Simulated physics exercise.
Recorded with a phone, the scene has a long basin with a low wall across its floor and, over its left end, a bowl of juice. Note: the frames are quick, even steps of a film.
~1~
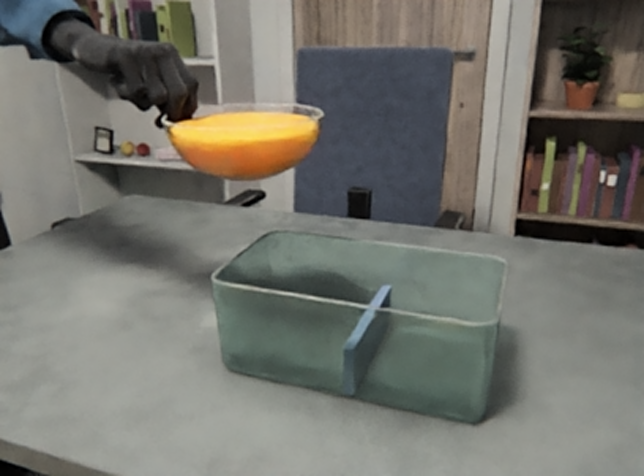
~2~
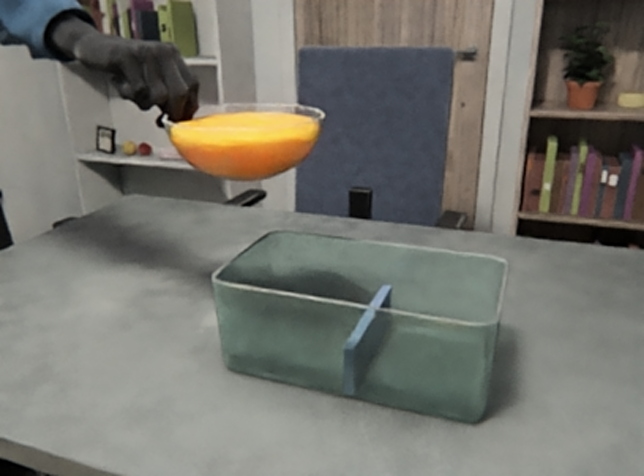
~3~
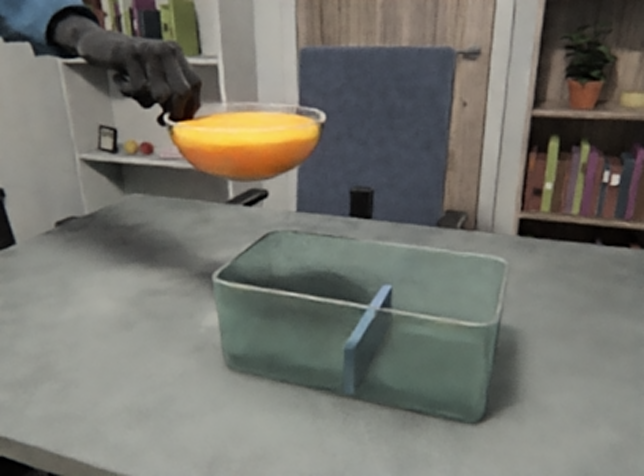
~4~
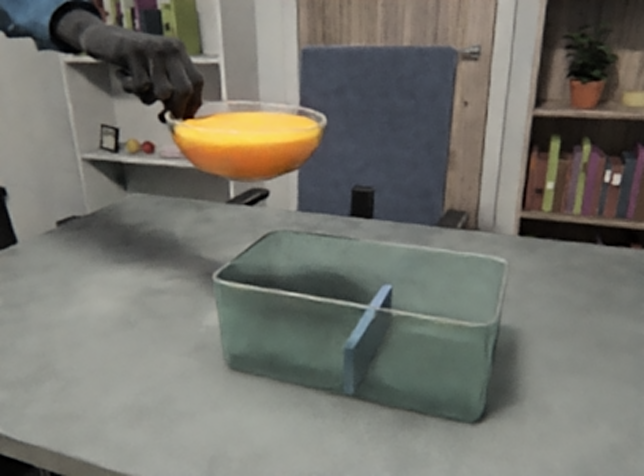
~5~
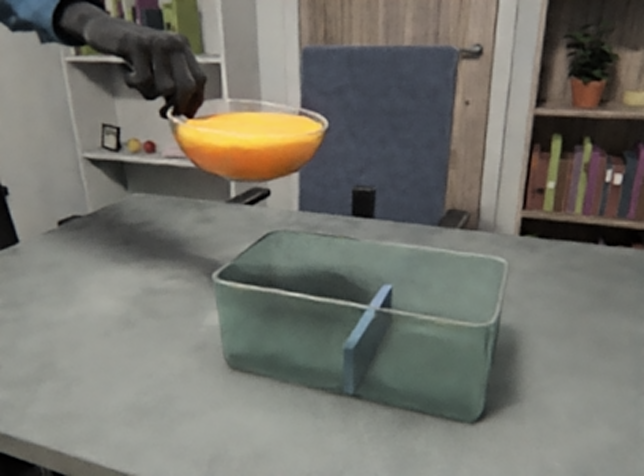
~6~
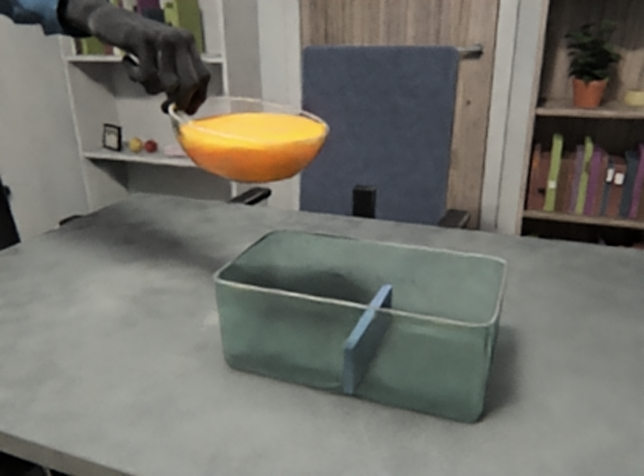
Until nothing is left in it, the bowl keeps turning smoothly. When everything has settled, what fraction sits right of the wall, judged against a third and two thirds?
Middle range.
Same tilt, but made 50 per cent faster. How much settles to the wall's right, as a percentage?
It comes to near 45 per cent.
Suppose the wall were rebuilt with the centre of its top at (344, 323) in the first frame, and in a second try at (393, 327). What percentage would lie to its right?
Estimated: 75 % first, 20 % second.
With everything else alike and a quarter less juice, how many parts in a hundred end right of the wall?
Best guess: Around 40 %.
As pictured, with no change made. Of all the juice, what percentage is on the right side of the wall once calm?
Share approx. 55 %.
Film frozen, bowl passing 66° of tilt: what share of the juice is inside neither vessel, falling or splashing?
30 %.
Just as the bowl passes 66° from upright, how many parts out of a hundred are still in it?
Remaining share, estimated: 25 %.
A moment on, the bowl is tipped part way and 24 per cent is still to pour, 10 is left of the wall and 34 right of it.
Next, the bowl is tipped right over and 0 per cent is still to pour, 45 is left of the wall and 54 right of it.
Then the bowl is tipped right over and 0 per cent is still to pour, 45 is left of the wall and 54 right of it.
Later the bowl is tipped right over and 0 per cent is still to pour, 45 is left of the wall and 54 right of it.
Finally, 45 per cent lies left of the wall, 54 right of it and 1 outside.
